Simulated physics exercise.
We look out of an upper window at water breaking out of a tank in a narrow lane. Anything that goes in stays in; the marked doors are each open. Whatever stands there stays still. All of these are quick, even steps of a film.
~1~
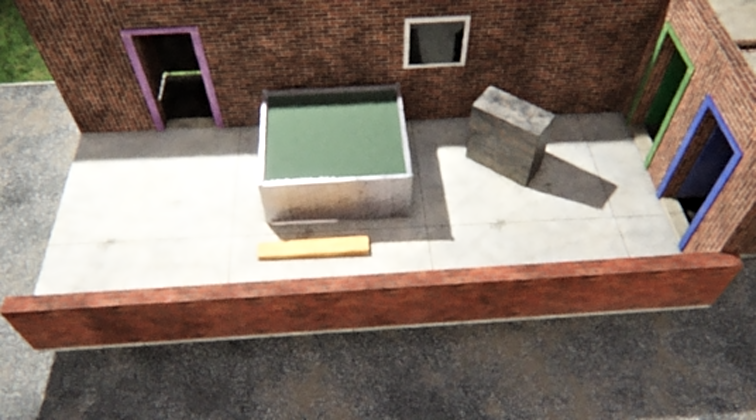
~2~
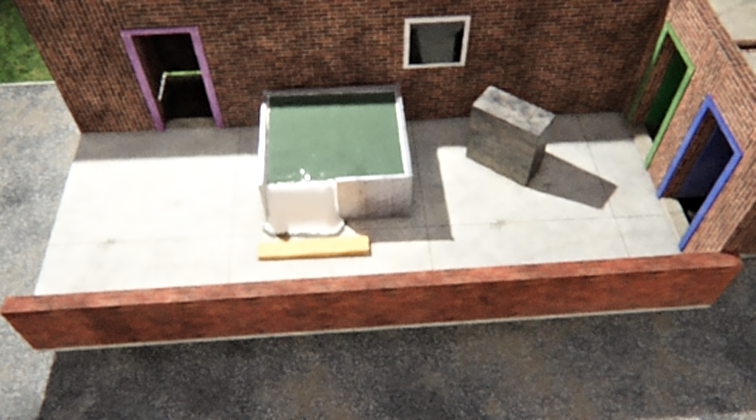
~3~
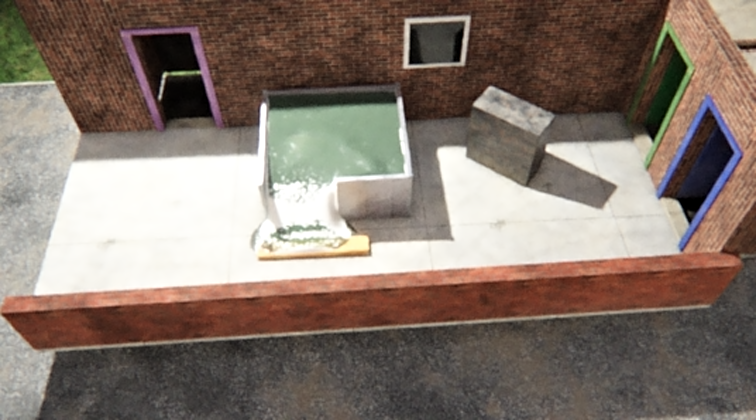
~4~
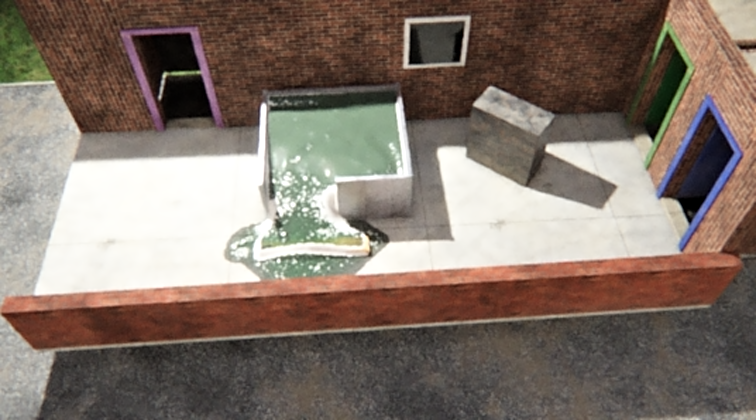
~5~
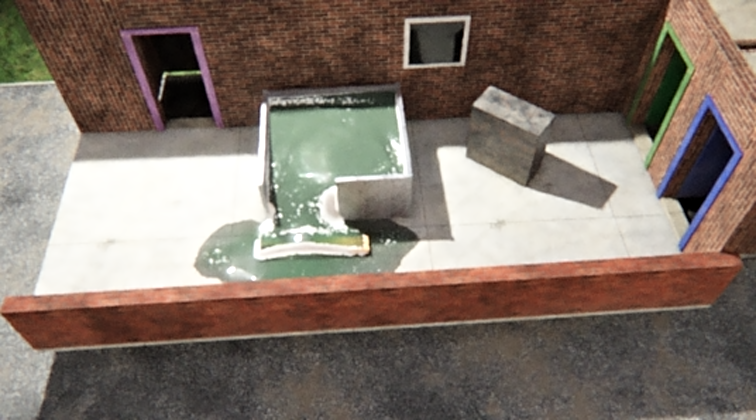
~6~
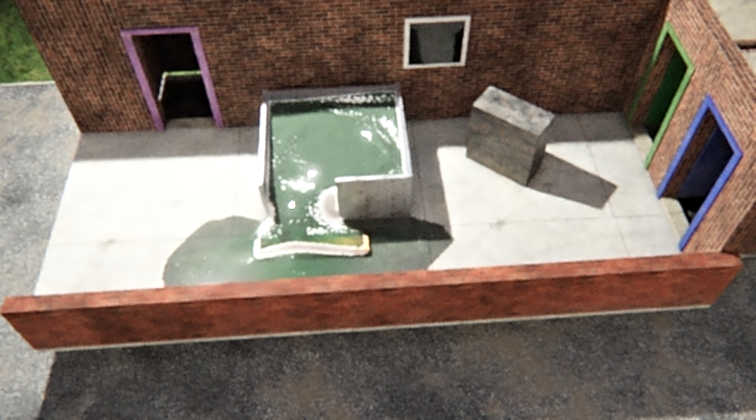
Green water burst out of the front left side of a square tank in a walled yard, splashed over a low yellow block, and spread across the pale paving to both sides in a dark, widening puddle.
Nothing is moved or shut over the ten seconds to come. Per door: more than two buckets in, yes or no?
Blue door yes, green door yes, purple door no.
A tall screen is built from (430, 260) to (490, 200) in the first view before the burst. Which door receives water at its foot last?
Answer: The purple door.
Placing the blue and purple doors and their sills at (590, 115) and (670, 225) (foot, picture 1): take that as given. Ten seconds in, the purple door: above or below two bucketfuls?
The purple door overflows.
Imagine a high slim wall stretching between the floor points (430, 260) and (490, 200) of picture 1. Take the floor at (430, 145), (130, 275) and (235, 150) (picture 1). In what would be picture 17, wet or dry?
Reading them off in sequence: Spared, swamped, spared.
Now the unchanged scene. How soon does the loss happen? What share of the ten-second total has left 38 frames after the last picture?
Estimate: 75 %.
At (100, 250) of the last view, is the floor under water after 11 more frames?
Lab note - point status: Swamped.
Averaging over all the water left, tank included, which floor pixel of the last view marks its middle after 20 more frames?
I'd put my finger on (350, 214).
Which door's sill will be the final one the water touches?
It's the one in purple.
A moment on, water covers 30 % of the floor; the blue door not reached, the green door not reached, the purple door not reached.
Next, water covers 45 % of the floor; the blue door not reached, the green door not reached, the purple door not reached.
Then, water covers 65 % of the floor; the blue door over two buckets in, the green door wet at the sill, nothing in, the purple door not reached.
Later, water covers 85 % of the floor; the blue door far over two buckets in, the green door under two buckets in, the purple door wet at the sill, nothing in.
In the end, water covers 95 % of the floor; the blue door far over two buckets in, the green door over two buckets in, the purple door wet at the sill, nothing in.
